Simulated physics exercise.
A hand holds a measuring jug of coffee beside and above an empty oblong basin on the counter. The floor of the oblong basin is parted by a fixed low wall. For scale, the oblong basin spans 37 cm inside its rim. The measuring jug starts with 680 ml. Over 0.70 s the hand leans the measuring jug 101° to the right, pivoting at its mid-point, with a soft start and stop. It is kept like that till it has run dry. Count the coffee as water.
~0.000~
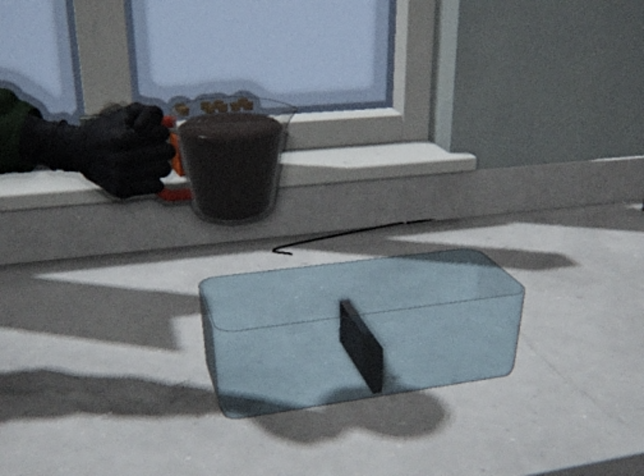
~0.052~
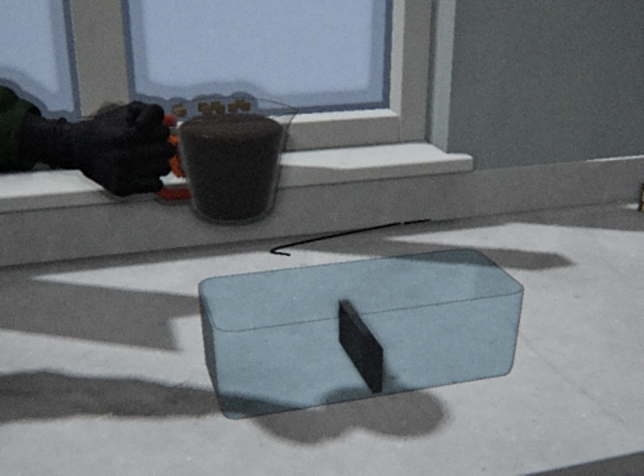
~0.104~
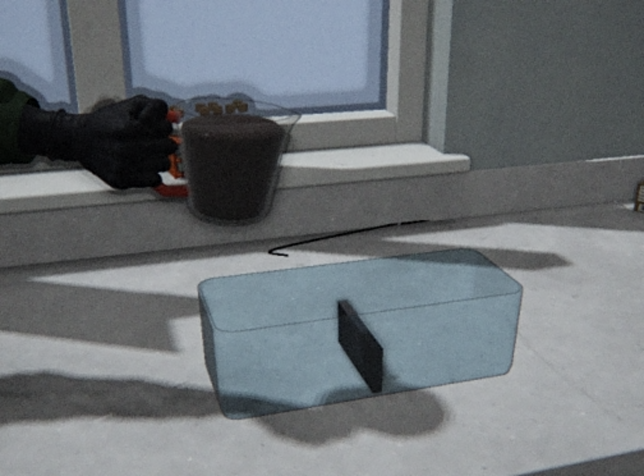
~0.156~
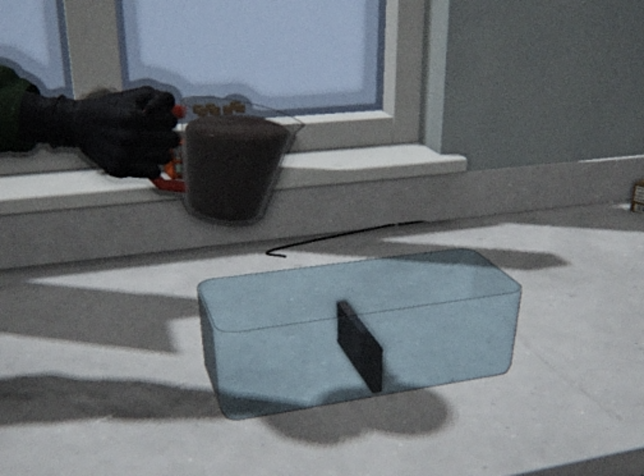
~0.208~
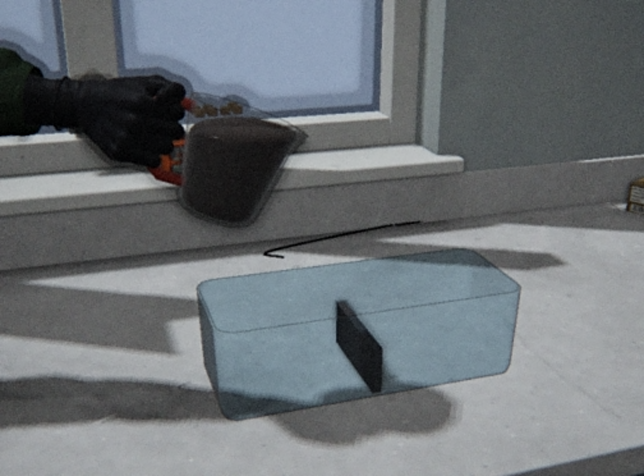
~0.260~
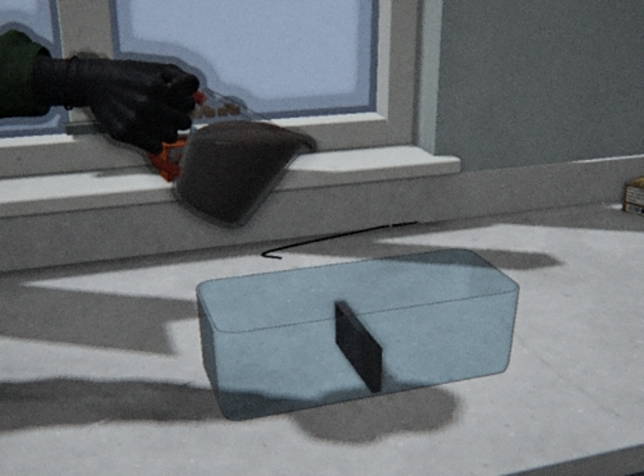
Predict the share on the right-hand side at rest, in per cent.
Roughly 29 per cent is past the wall.
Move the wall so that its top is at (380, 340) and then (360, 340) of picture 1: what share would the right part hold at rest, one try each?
First 10, then 35 per cent.
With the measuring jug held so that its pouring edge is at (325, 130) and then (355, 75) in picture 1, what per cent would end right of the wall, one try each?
First 70, then 95 per cent.
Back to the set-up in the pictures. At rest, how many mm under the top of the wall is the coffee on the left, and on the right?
Some 40 mm on the left and 50 mm on the right.
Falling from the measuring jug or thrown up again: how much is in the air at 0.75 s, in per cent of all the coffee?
Near 16 in a hundred.
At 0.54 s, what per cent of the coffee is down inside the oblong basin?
About 18 per cent.
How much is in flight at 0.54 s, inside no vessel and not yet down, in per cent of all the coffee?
Near 32 in a hundred.
After 0.54 s the tilt is 89° and 49 per cent is still to pour, 5 is left of the wall and 14 right of it.
After 0.75 s the tilt is 101° and 9 per cent is still to pour, 47 is left of the wall and 28 right of it.
After 0.96 s the tilt is 101° and 0 per cent is still to pour, 64 is left of the wall and 28 right of it.
After 1.20 s the tilt is 101° and 0 per cent is still to pour, 67 is left of the wall and 29 right of it.
In the end 67 per cent lies left of the wall, 29 right of it and 4 outside.
